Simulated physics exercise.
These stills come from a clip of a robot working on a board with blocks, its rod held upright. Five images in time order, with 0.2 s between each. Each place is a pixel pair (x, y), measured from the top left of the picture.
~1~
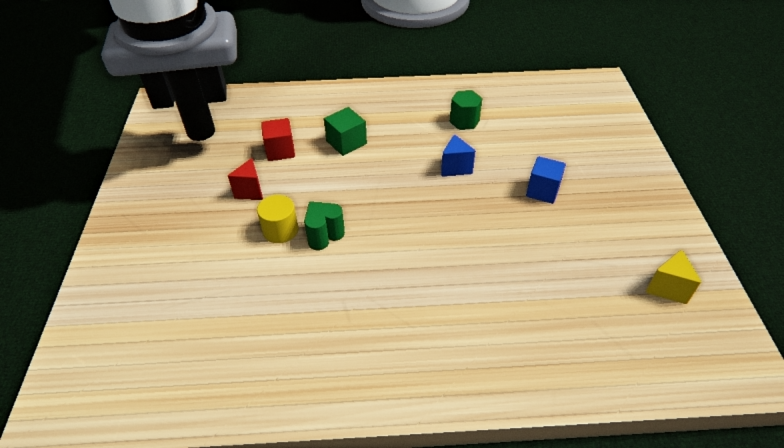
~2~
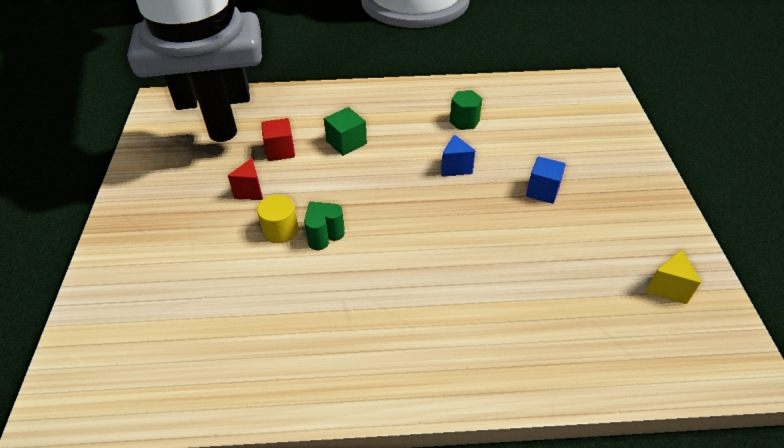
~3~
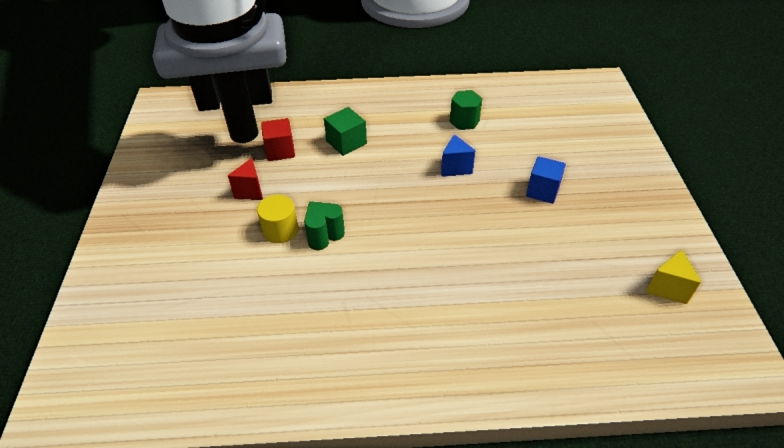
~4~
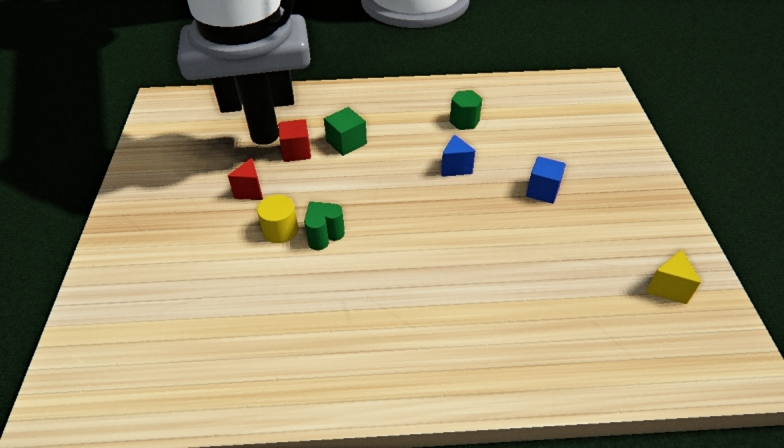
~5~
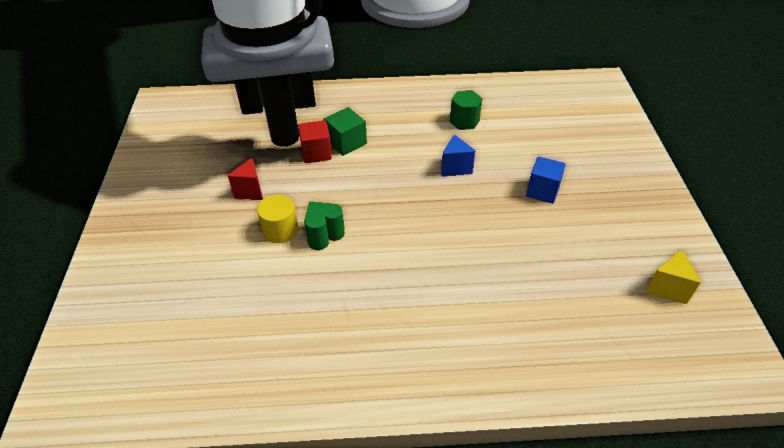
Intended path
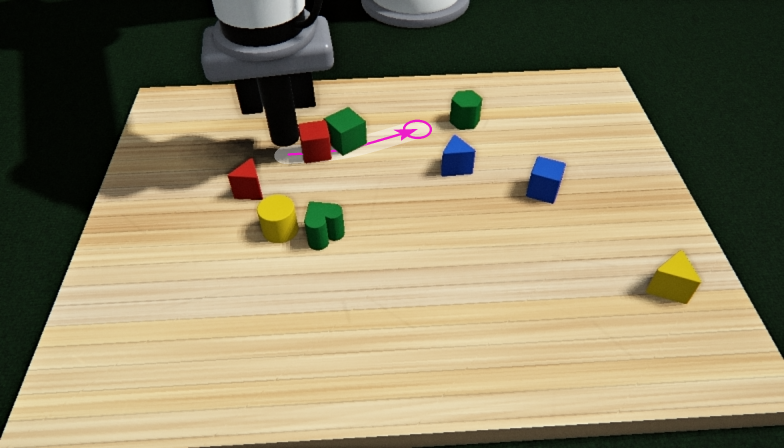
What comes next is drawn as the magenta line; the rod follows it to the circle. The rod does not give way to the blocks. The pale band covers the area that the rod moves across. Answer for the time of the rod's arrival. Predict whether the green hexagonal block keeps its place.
Displaced.
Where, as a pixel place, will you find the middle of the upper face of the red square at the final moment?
I'd place it at (445, 99), taking the centre of its top.
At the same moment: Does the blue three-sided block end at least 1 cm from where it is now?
No, it doesn't check out.
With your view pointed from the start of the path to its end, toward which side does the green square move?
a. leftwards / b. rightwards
(a)
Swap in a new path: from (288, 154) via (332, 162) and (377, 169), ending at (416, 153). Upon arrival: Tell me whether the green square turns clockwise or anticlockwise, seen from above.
That block twists counter-clockwise.
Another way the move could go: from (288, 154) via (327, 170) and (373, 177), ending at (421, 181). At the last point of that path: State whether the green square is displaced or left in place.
The green square will not stay where it is.
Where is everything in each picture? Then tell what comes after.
Rod's lower end (201, 132); red three-sided block (245, 170); red square (276, 128); green square (344, 119); blue three-sided block (458, 146); green hexagonal block (467, 98), in the first picture.
Rod (223, 133); blocks still, in the second picture.
Rod (244, 135); blocks still, in the third picture.
Rod (265, 136); red square (293, 129), in the fourth picture.
Rod (285, 138); red three-sided block (245, 170); red square (313, 130); green square (344, 119); blue three-sided block (458, 146); green hexagonal block (467, 98), in the fifth picture.
Drawn move, from (288, 154) over (356, 147) to (417, 129).
The first path, step by step. One third of the way, rod (333, 134); red square (362, 122), turned 20° anticlockwise; green square (384, 109).
Two thirds of the way, rod (377, 125); red square (405, 112), turned 25° anticlockwise; green square (424, 99).
At the end, rod (418, 113); red three-sided block still; red square (445, 99), turned 35° anticlockwise; green square (458, 84); blue three-sided block still; green hexagonal block (483, 96), turned 40° clockwise.
